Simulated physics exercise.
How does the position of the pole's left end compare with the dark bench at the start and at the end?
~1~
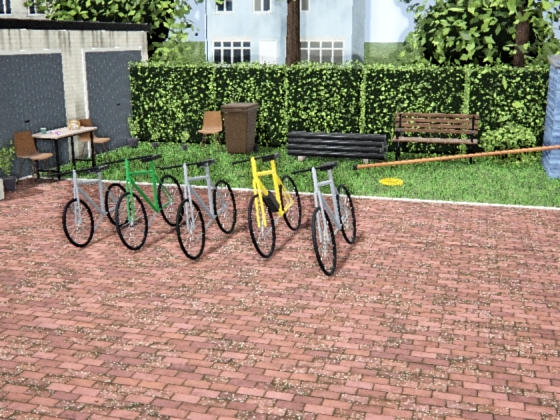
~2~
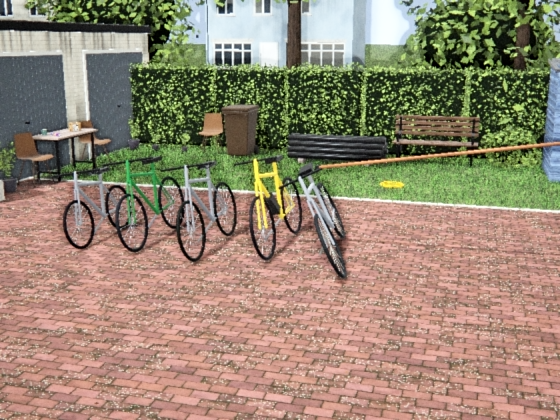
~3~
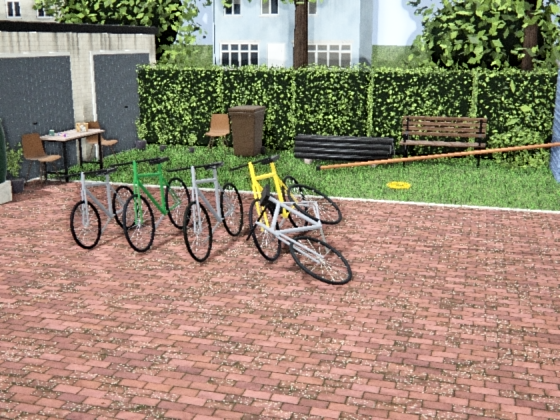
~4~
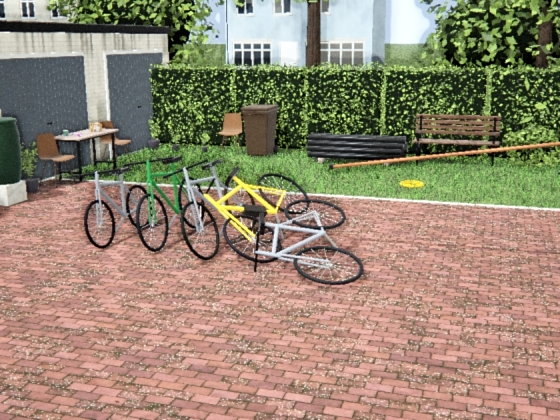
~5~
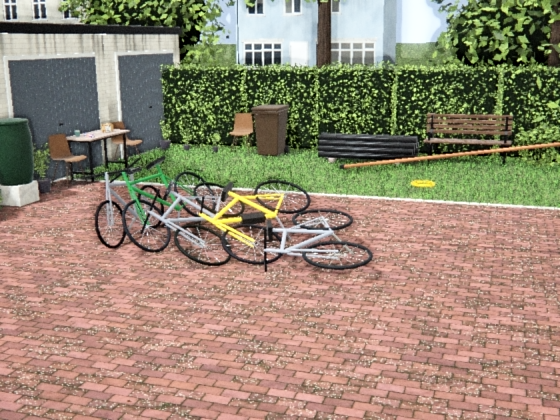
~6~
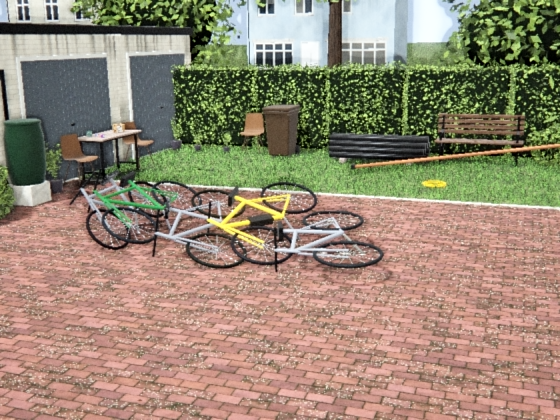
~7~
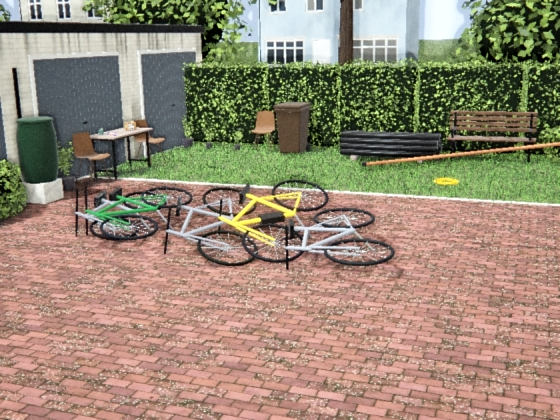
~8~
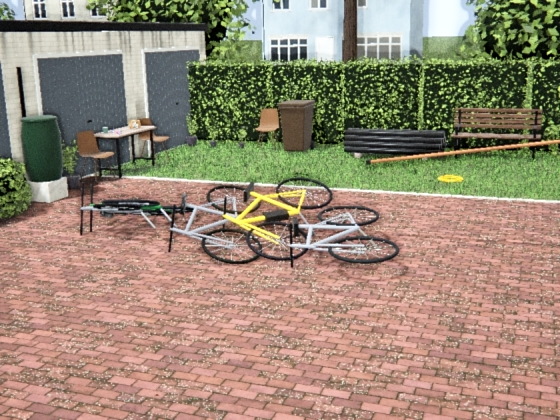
At the start the pole's left end is in front of the right part of the dark bench. By the end it has shifted left along the bench and lies in front of the bench's left part.
